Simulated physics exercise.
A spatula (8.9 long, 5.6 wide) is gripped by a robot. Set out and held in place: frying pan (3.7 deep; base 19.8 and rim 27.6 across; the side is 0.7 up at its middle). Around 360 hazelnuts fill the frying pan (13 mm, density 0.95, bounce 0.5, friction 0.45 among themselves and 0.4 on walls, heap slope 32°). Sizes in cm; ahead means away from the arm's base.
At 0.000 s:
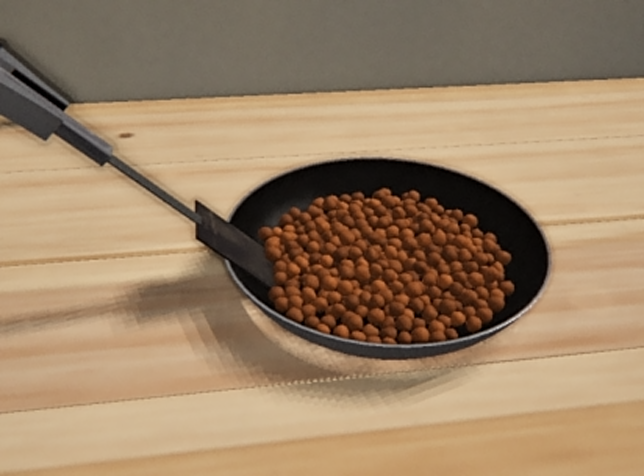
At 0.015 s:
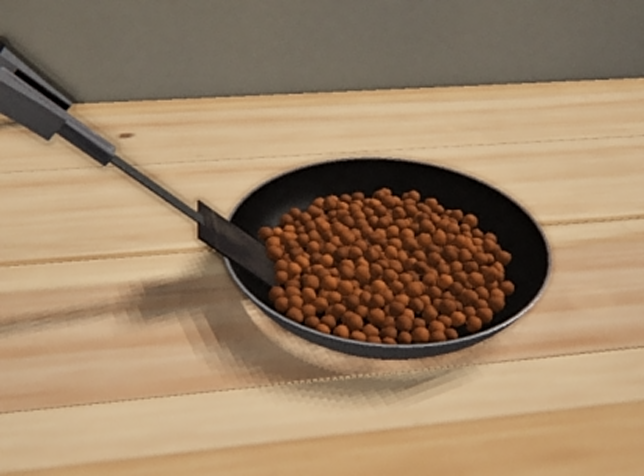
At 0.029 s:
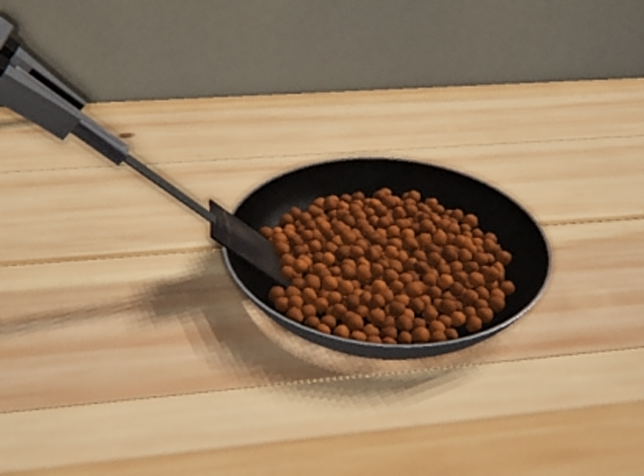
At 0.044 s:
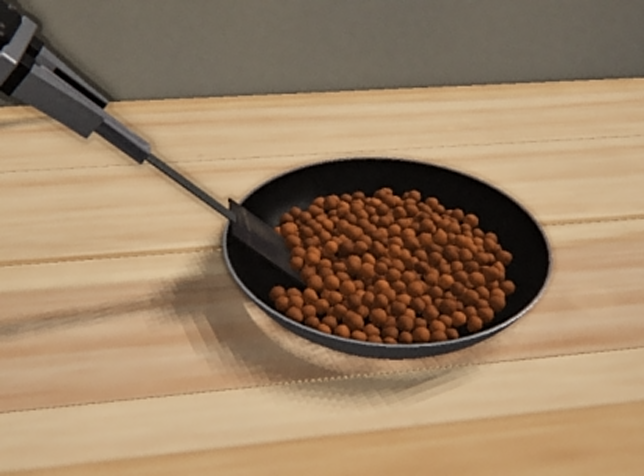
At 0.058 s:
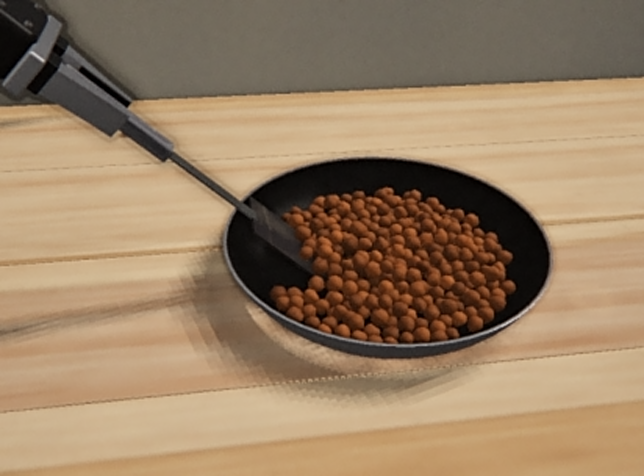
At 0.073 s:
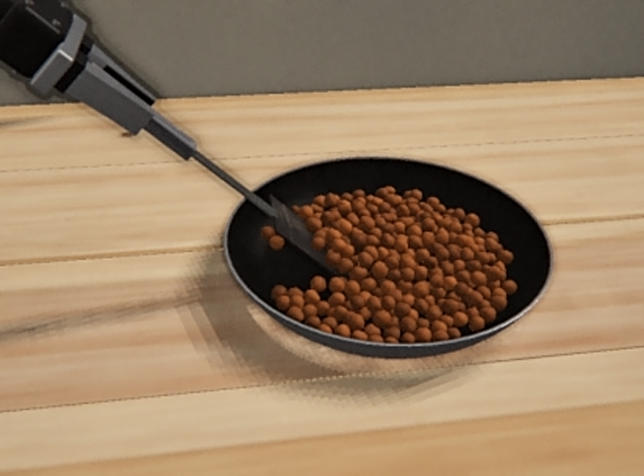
In the video, a robot arm holds a spatula at the left edge of a black frying pan filled with small round brown nuts, then slides the blade a short way right into the heap, shifting some of the nuts.
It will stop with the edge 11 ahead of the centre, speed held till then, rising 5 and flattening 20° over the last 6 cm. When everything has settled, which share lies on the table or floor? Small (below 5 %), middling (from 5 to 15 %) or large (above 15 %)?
Answer: Large; above 15 % of the hazelnuts finish on the table or floor.
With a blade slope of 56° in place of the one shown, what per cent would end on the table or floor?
In that case some 20 per cent.
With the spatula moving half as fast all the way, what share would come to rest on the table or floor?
In that case some 10 per cent.
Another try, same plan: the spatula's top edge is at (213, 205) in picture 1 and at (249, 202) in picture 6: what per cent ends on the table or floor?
About 10 per cent.
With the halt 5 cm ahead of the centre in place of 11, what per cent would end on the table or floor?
Then about 15 per cent.
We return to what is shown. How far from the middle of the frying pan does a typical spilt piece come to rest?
About 56 cm.
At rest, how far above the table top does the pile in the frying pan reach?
Some 4.0 cm.
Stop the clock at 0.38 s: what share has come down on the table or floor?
Roughly 10 per cent.
After 0.12 s, sloping 45°, highest piece 8 above the table; 356 in the frying pan.
After 0.16 s, sloping 40°, highest piece 9 above the table; 356 in the frying pan.
After 0.38 s, sloping 25°, highest piece 9 above the table; 287 in the frying pan, 44 on the table or floor, 25 on the blade or in flight.
After 1.43 s, sloping 25°, highest piece 5 above the table; 287 in the frying pan, 69 on the table or floor.
In the end, 287 in the frying pan, 69 on the table or floor. That is 19 % on the table or floor.
